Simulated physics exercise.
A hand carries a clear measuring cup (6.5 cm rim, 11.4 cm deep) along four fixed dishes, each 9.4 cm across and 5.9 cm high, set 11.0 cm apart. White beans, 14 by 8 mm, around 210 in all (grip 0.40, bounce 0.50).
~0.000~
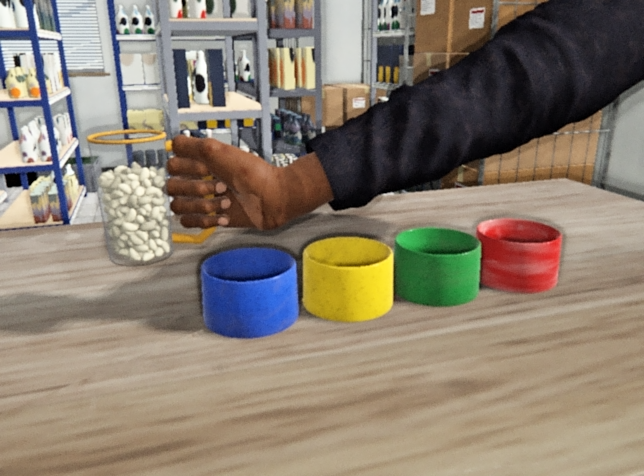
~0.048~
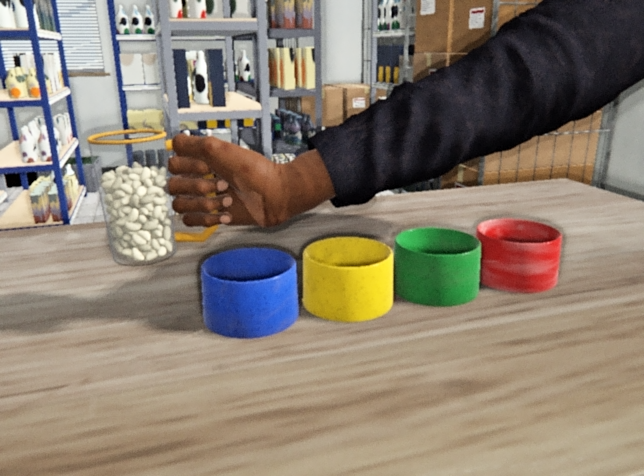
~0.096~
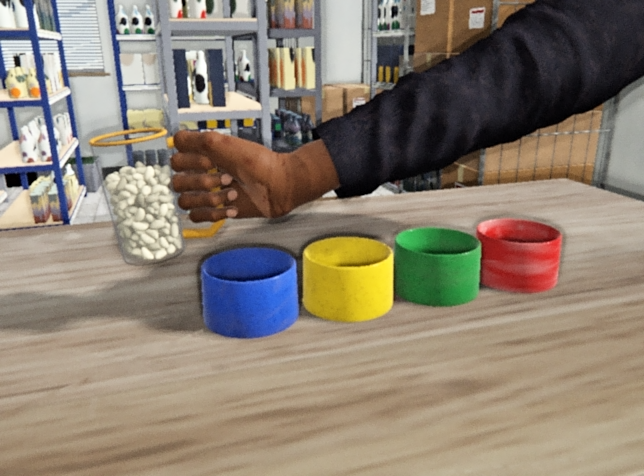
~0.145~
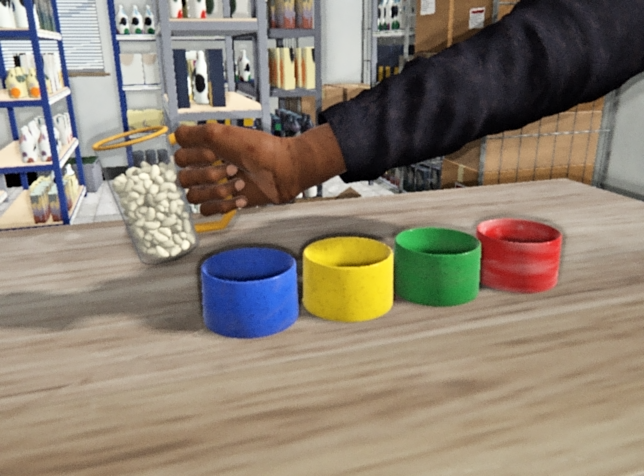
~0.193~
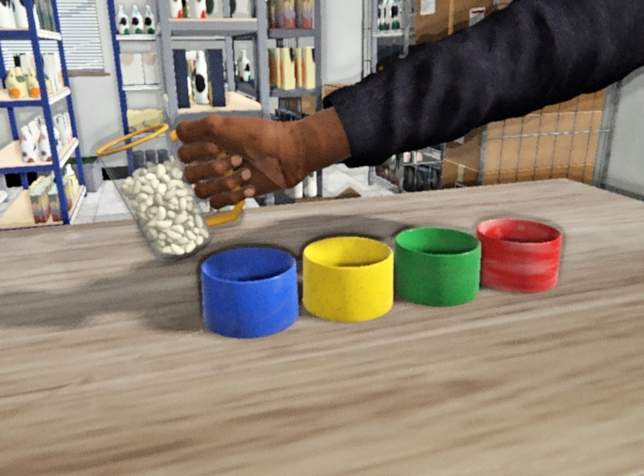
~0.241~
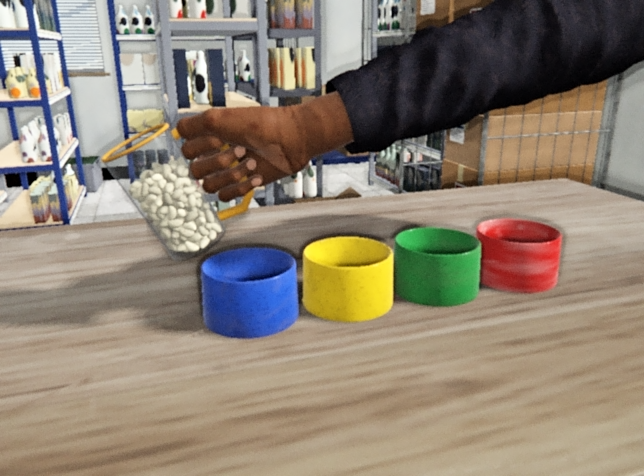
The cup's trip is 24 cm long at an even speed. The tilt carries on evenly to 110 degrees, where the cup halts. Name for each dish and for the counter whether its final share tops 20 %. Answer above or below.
Red dish: Below; blue dish: Above; green dish: Below; yellow dish: Above; on the counter: Below.
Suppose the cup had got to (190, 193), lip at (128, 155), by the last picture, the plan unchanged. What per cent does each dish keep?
Red 0; blue 10; green 0; yellow 50.
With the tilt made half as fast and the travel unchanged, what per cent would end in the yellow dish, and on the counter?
Yellow 50, counter 40.
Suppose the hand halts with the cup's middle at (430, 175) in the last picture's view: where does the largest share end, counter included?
Most goes to: Blue.
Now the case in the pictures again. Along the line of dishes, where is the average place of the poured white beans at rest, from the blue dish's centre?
Some 4 cm to the right.
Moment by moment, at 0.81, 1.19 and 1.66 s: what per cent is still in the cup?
In turn: 100, 55, 20.
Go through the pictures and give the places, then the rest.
Cup at (135, 198), tilt 0 degrees, lip at (88, 139), moved 0.0 cm; middle of the pieces at (143, 213); blue dish at (249, 264); yellow dish at (348, 252); green dish at (437, 241); red dish at (518, 231), in the first picture.
Cup at (137, 198), tilt 1 degrees, lip at (89, 140), moved 0.2 cm; middle of the pieces at (145, 213), in the second picture.
Cup at (142, 197), tilt 5 degrees, lip at (91, 142), moved 0.7 cm; middle of the pieces at (151, 212), in the third picture.
Cup at (151, 196), tilt 12 degrees, lip at (94, 147), moved 1.4 cm; middle of the pieces at (162, 210), in the fourth picture.
Cup at (160, 196), tilt 19 degrees, lip at (98, 153), moved 2.3 cm; middle of the pieces at (172, 208), in the fifth picture.
Cup at (169, 195), tilt 25 degrees, lip at (103, 160), moved 3.1 cm; middle of the pieces at (182, 206); blue dish at (249, 264); yellow dish at (348, 252); green dish at (437, 241); red dish at (518, 231). Its pace works out near 140 degrees a second; the hand travels 17 cm a second, in the sixth picture.
After 0.81 s, tilt 105 degrees; cup holds 100 %.
Then, at 1.19 s, tilt 110 degrees; cup holds 55 %, blue 45 %.
Then, at 1.66 s, tilt 110 degrees; cup holds 20 %, blue 60 %, yellow 10 %.
In the end, at 3.0 s, red 0 %, blue 60 %, green 0 %, yellow 25 %, counter 10 %.
